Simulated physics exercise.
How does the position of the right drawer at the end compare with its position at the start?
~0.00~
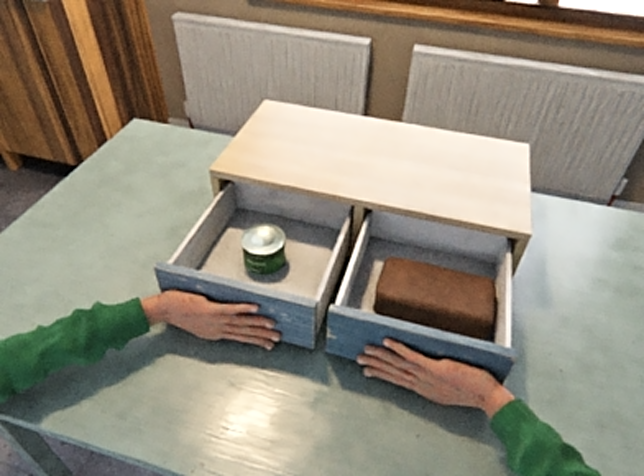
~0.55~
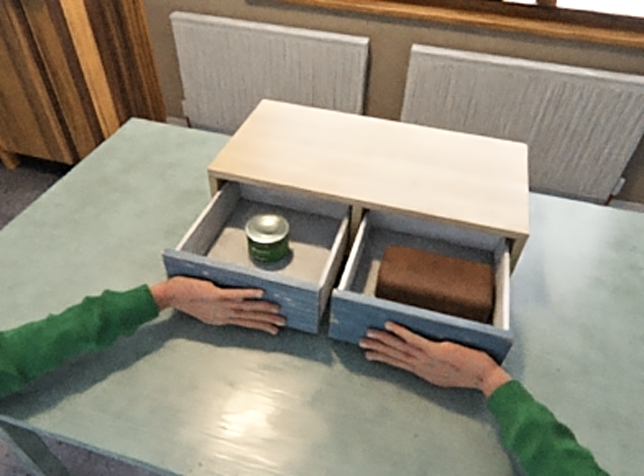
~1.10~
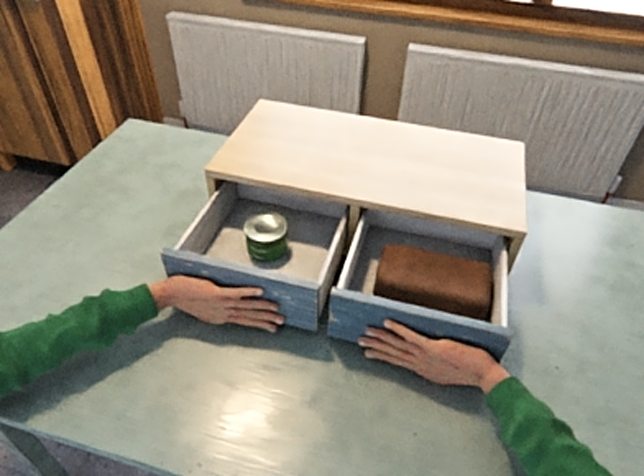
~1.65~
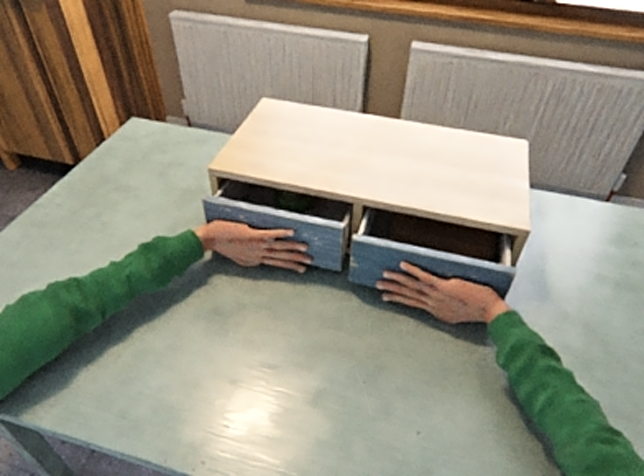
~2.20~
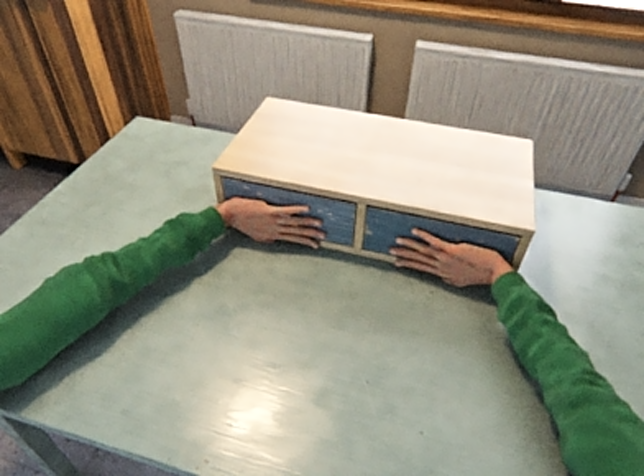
At the start the right drawer is pulled out towards the viewer with the brown loaf visible inside, while at the end it is pushed all the way back into the chest, with its front flush.
